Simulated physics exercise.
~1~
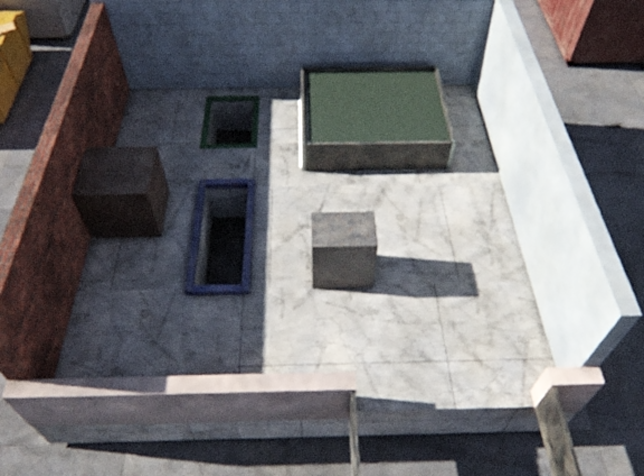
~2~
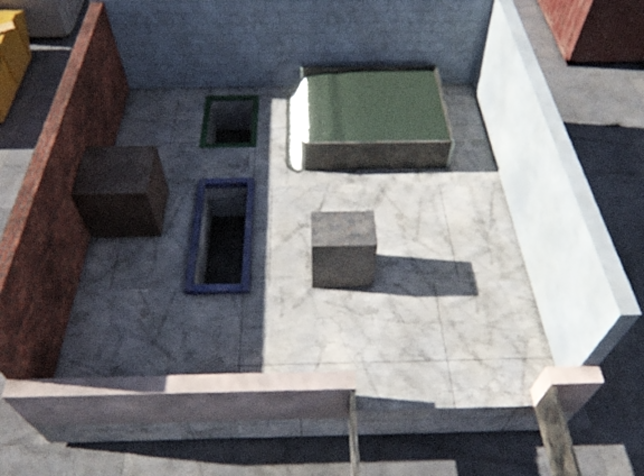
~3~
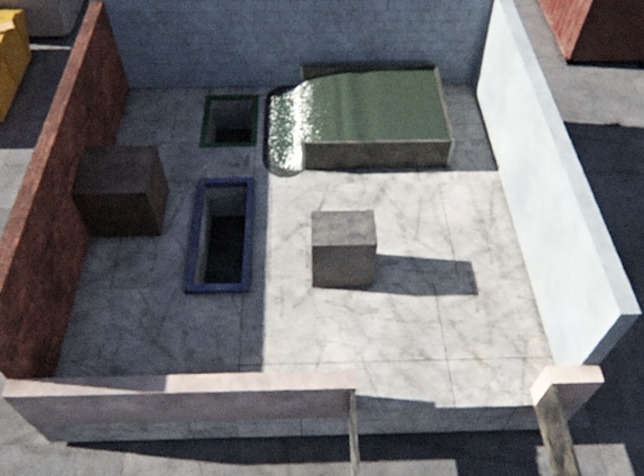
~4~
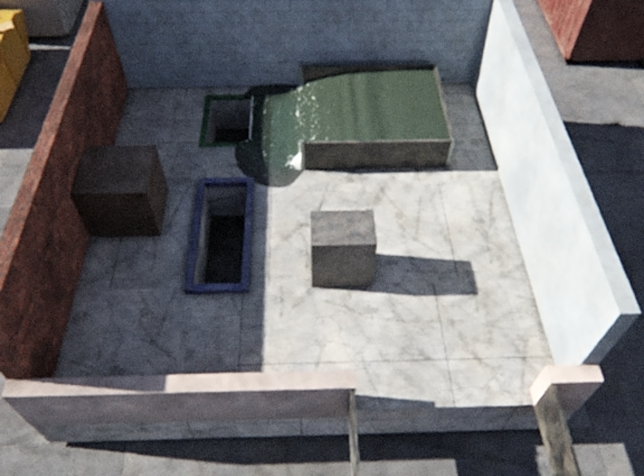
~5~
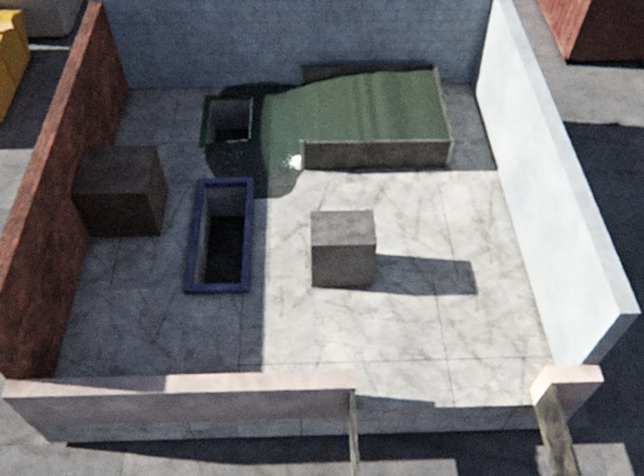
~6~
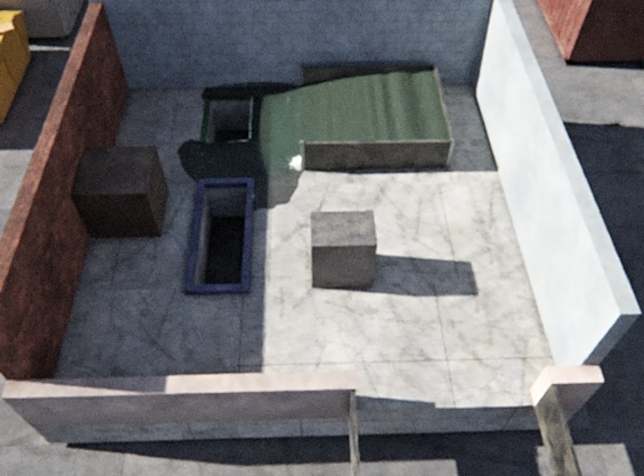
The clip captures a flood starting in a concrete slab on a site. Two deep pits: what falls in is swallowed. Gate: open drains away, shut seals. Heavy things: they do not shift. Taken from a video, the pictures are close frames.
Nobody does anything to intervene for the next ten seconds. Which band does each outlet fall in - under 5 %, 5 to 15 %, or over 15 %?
Bands: The gate is in the under 5 % band; the green pit is in the over 15 % band; the blue pit is in the under 5 % band.
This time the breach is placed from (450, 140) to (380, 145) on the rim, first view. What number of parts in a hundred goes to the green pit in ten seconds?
That would be green at 0 percent.
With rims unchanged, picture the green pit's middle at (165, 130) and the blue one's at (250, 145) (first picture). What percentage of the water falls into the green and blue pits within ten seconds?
Per cent by pit - green: 12 / blue: 50.
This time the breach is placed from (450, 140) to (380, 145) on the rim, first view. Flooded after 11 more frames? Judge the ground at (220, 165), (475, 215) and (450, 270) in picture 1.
In the order asked: Out of reach, sodden, sodden.
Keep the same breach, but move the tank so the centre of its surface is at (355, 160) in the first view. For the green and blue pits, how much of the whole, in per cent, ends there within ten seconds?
Result in per cent: Green pit 35, blue pit 25.
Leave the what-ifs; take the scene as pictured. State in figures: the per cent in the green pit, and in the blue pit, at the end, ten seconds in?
I'd say near 74 %, and near 2 %.
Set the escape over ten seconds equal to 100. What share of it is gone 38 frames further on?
By my reckoning, 80 %.
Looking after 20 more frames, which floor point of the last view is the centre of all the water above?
That puts it at around (269, 140).
A moment on, water covers 20 % of the floor; the gate 0 %, the green pit 13 %, the blue pit 0 %.
Next, water covers 25 % of the floor; the gate 0 %, the green pit 26 %, the blue pit 1 %.
Then, water covers 35 % of the floor; the gate 0 %, the green pit 40 %, the blue pit 1 %.
Later, water covers 40 % of the floor; the gate 0 %, the green pit 60 %, the blue pit 1 %.
In the end, water covers 45 % of the floor; the gate 0 %, the green pit 74 %, the blue pit 1 %.
